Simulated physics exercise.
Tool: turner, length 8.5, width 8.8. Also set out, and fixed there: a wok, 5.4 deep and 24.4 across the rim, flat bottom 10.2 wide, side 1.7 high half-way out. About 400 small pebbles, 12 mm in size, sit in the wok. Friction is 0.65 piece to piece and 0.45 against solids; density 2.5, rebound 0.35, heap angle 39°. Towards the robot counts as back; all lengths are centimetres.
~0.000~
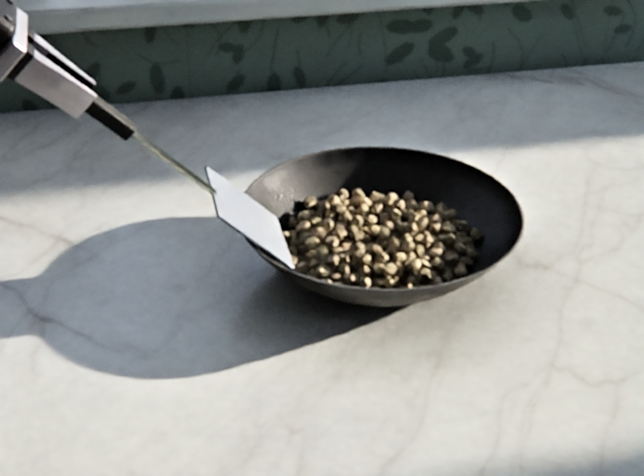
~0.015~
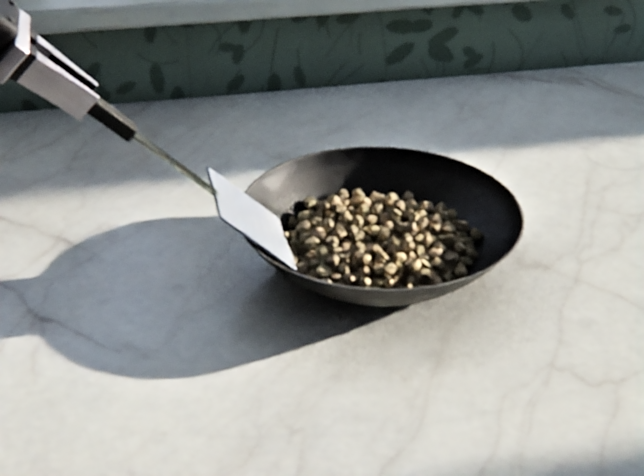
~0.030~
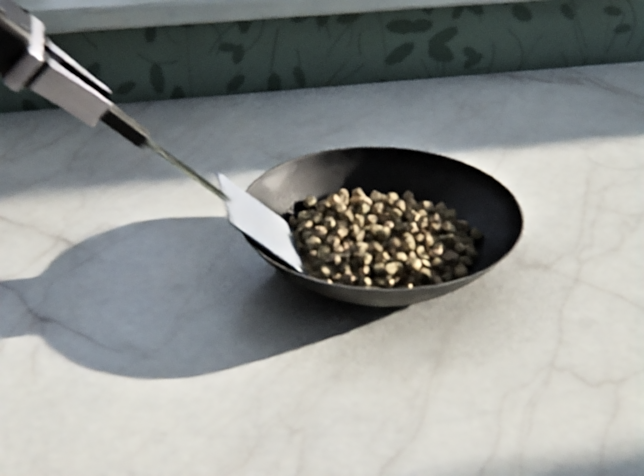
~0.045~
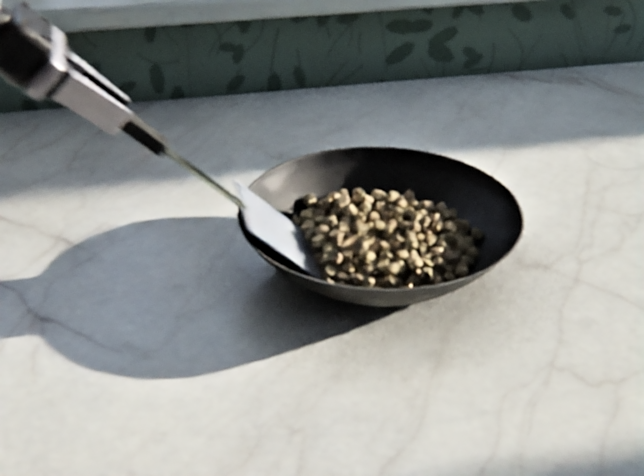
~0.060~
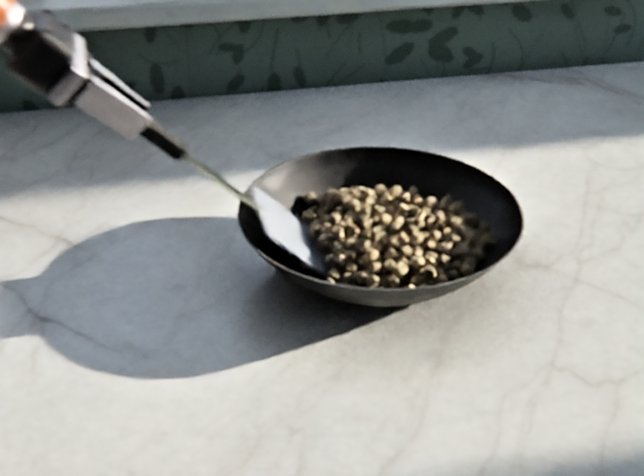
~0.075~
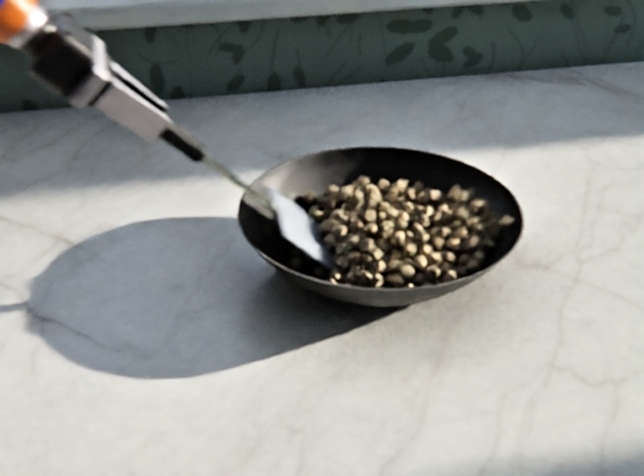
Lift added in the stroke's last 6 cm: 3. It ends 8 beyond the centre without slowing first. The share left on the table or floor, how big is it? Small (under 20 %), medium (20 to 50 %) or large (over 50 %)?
Large.
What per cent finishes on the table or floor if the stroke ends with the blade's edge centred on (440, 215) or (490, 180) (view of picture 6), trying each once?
About 35 and 65 per cent.
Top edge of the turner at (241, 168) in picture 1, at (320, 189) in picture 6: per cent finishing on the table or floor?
Near 60 in a hundred.
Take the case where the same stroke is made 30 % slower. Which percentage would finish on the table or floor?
In that case, close to 60 per cent.
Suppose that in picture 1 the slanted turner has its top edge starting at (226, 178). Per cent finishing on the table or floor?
Some 60 per cent.
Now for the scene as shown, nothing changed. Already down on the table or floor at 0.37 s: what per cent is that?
That would be near 30 per cent, give or take.
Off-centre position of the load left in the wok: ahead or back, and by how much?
Forward offset: Roughly 2.5 cm.
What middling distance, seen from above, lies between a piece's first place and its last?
I'd guess close to 18 centimetres.
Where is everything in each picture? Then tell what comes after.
In the first frame, turner top edge at (211, 190), sloping 44°; upper third of the load around (377, 234), from x 285 to 475, top at y 195; 398 in the wok.
In the second frame, turner top edge at (213, 191), sloping 44°; upper third of the load around (377, 234), from x 285 to 475, top at y 195.
In the third frame, turner top edge at (224, 197), sloping 44°; upper third of the load around (377, 234), from x 290 to 475, top at y 195.
In the fourth frame, turner top edge at (241, 205), sloping 44°; upper third of the load around (379, 232), from x 290 to 475, top at y 195.
In the fifth frame, turner top edge at (259, 209), sloping 44°; upper third of the load around (388, 229), from x 285 to 490, top at y 190.
In the sixth frame, turner top edge at (276, 211), sloping 44°; upper third of the load around (401, 222), from x 270 to 505, top at y 180; 398 in the wok.
By 0.11 s, sloping 44°, highest piece 8 above the table; 395 in the wok, 3 on the blade or in flight.
By 0.15 s, sloping 44°, highest piece 9 above the table; 382 in the wok, 16 on the blade or in flight.
By 0.37 s, sloping 44°, highest piece 19 above the table; 166 in the wok, 118 on the table or floor, 114 on the blade or in flight.
By 1.42 s, sloping 44°, highest piece 6 above the table; 232 on the table or floor, 166 in the wok.
Final count, 232 on the table or floor, 166 in the wok. That is 58 % on the table or floor.
